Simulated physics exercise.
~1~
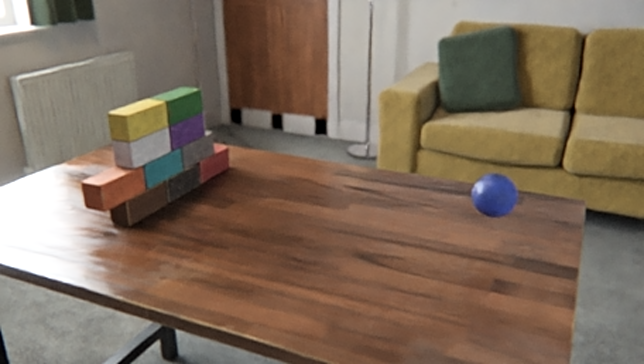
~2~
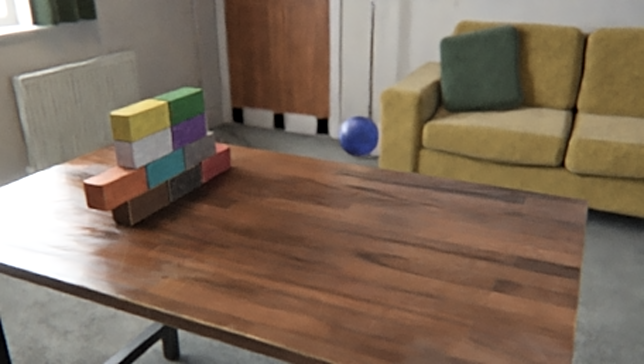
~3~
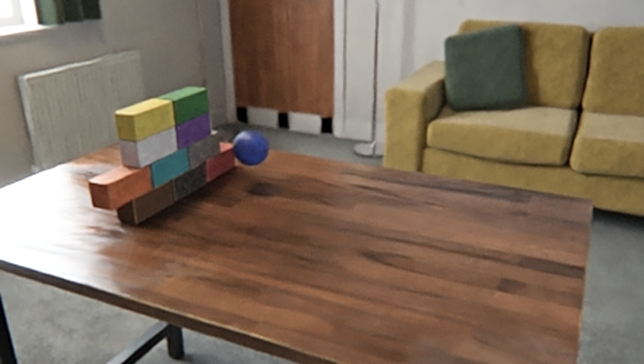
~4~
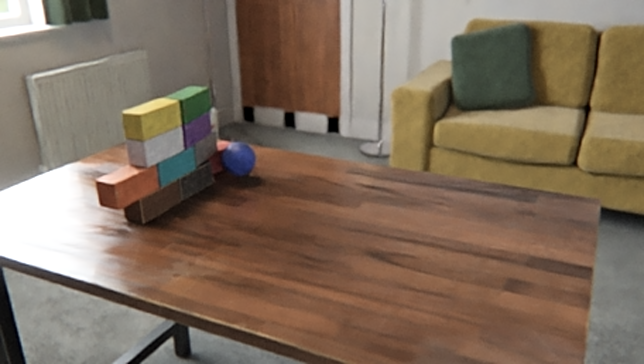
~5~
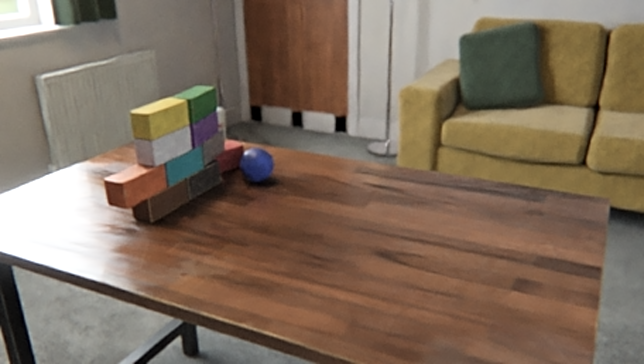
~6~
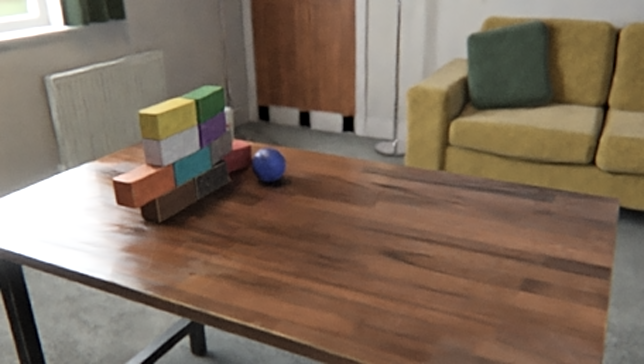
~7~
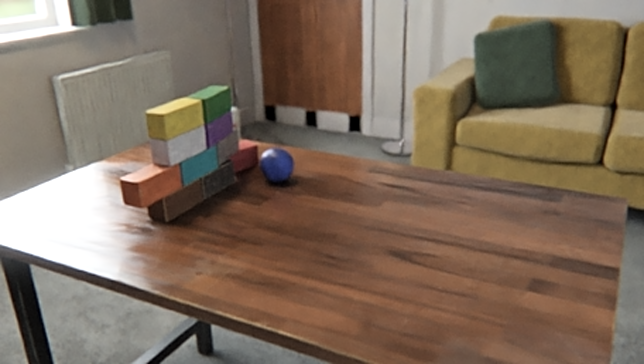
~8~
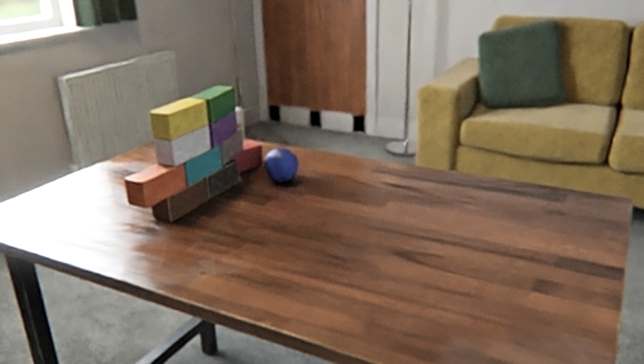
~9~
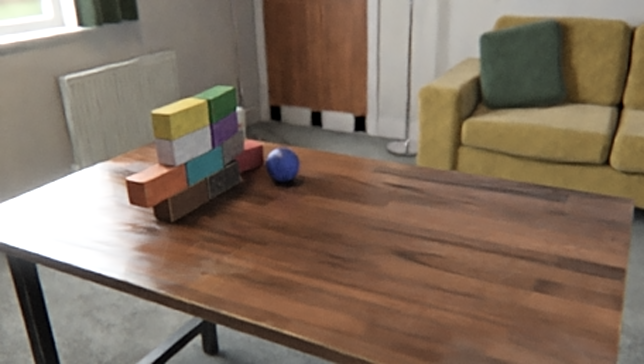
A blue ball flew leftward over a wooden table and struck the right end of a small stack of colorful blocks, then dropped onto the tabletop and rolled back slightly, coming to rest beside the stack, which stayed standing.
